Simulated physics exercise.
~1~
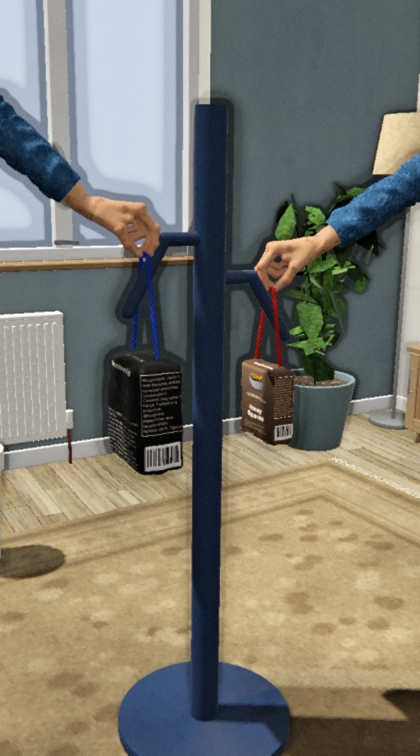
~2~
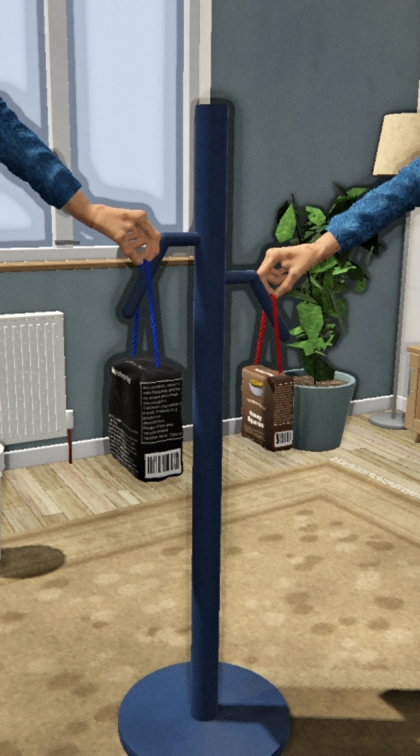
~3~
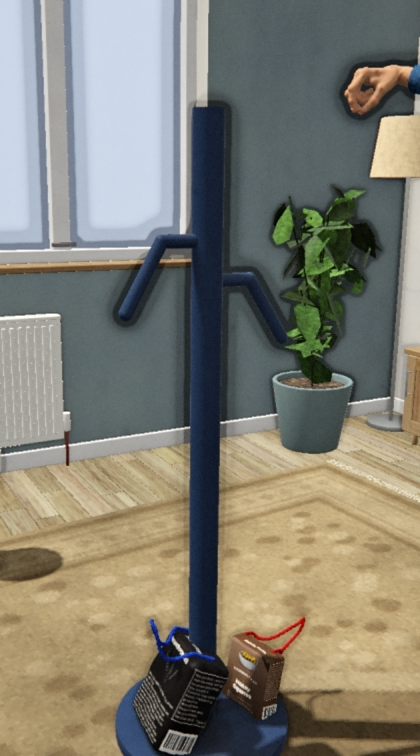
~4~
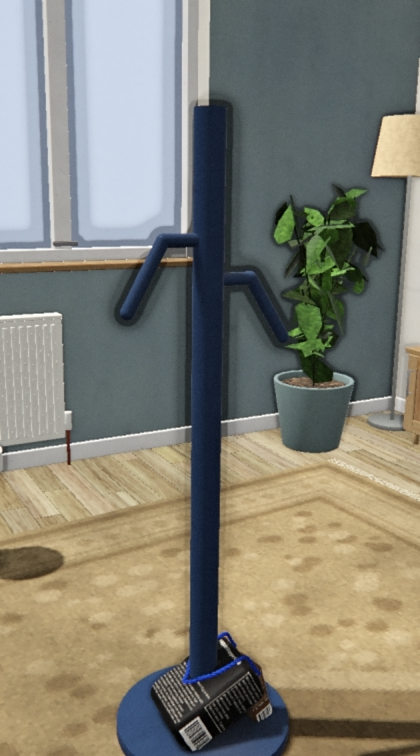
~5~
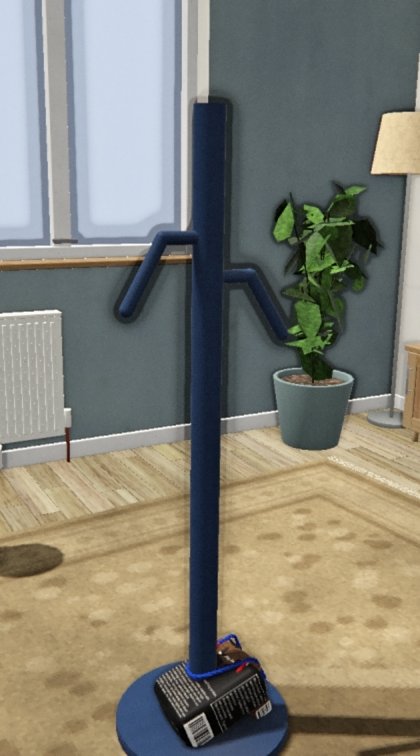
Two hands release a black pack and a brown pack, which drop onto the stand's base.
